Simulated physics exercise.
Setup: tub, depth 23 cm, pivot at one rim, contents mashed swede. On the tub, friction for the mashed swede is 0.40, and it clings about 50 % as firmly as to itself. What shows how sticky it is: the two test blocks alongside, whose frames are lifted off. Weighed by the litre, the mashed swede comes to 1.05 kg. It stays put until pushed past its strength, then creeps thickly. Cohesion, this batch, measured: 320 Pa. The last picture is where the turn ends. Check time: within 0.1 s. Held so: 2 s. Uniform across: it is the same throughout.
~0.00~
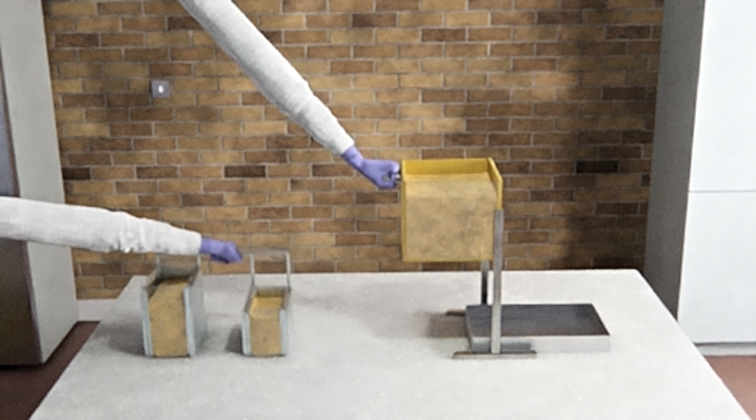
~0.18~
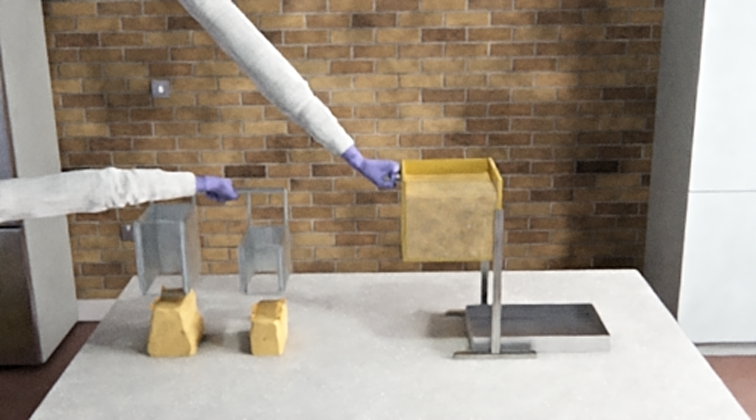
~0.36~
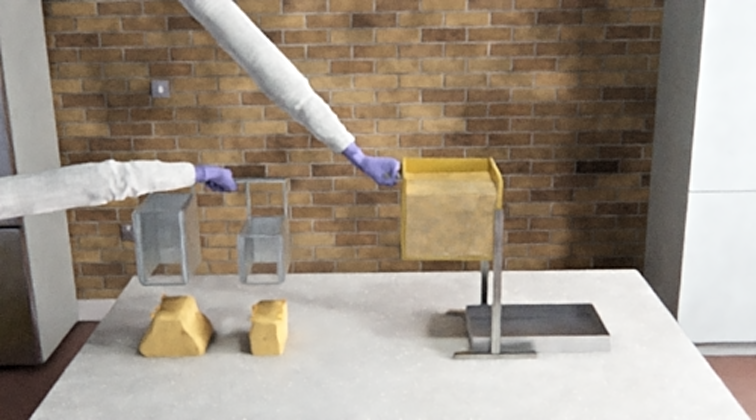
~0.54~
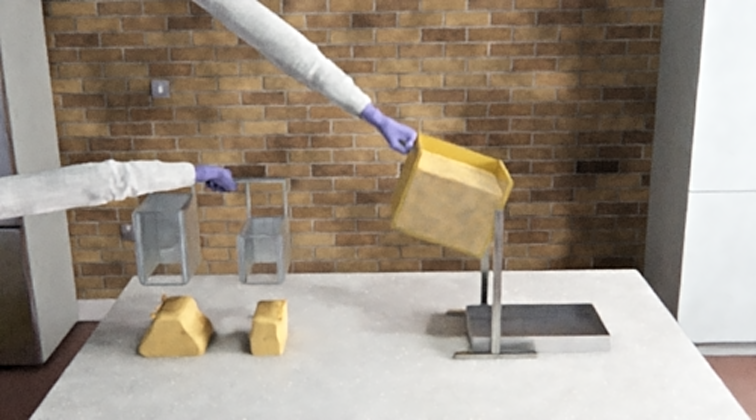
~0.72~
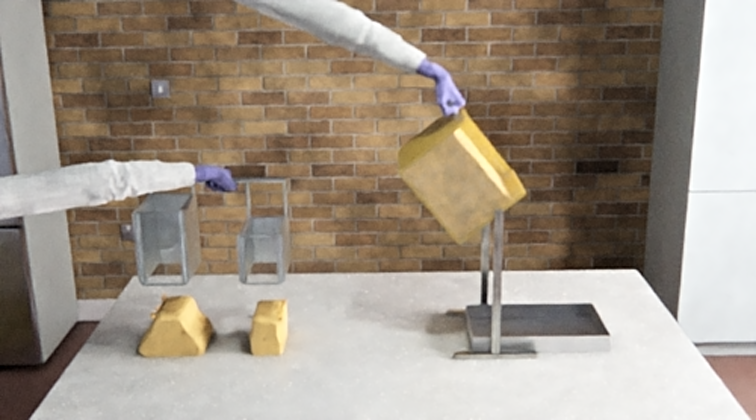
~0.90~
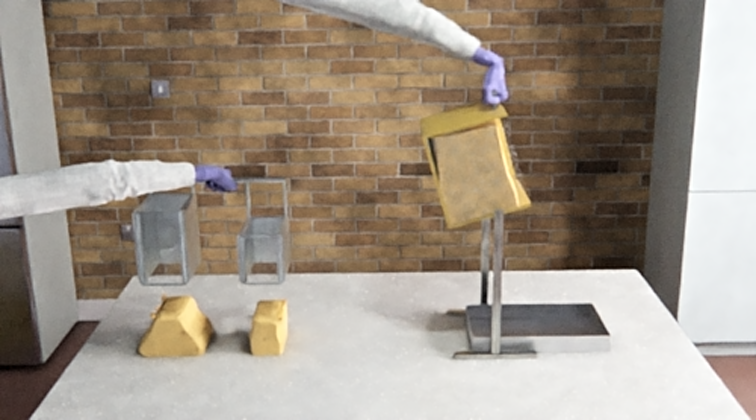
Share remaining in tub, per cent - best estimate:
Approx. 69 %.
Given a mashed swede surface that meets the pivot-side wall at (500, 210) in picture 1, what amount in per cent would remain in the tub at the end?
That works out near 95 %.
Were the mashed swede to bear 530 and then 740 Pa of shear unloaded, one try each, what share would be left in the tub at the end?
Respectively 100 % and 100 %.
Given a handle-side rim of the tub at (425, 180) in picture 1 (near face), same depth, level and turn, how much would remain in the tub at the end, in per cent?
The tub would end up holding some 100 % of it.
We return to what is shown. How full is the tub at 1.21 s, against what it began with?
About 80 %.
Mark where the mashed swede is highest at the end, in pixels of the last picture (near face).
It ends up highest close to (481, 161).
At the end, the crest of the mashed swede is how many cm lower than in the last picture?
9 cm.
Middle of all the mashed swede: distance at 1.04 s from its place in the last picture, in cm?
Roughly 3 cm.
By 1.04 s, the tub is at 74 degrees and holds 97 %.
By 1.21 s, the tub is at 74 degrees and holds 80 %.
By 1.38 s, the tub is at 74 degrees and holds 70 %.
By 1.55 s, the tub is at 74 degrees and holds 68 %.
By 2.90 s, at the end, the tub is at 74 degrees and holds 69 %.
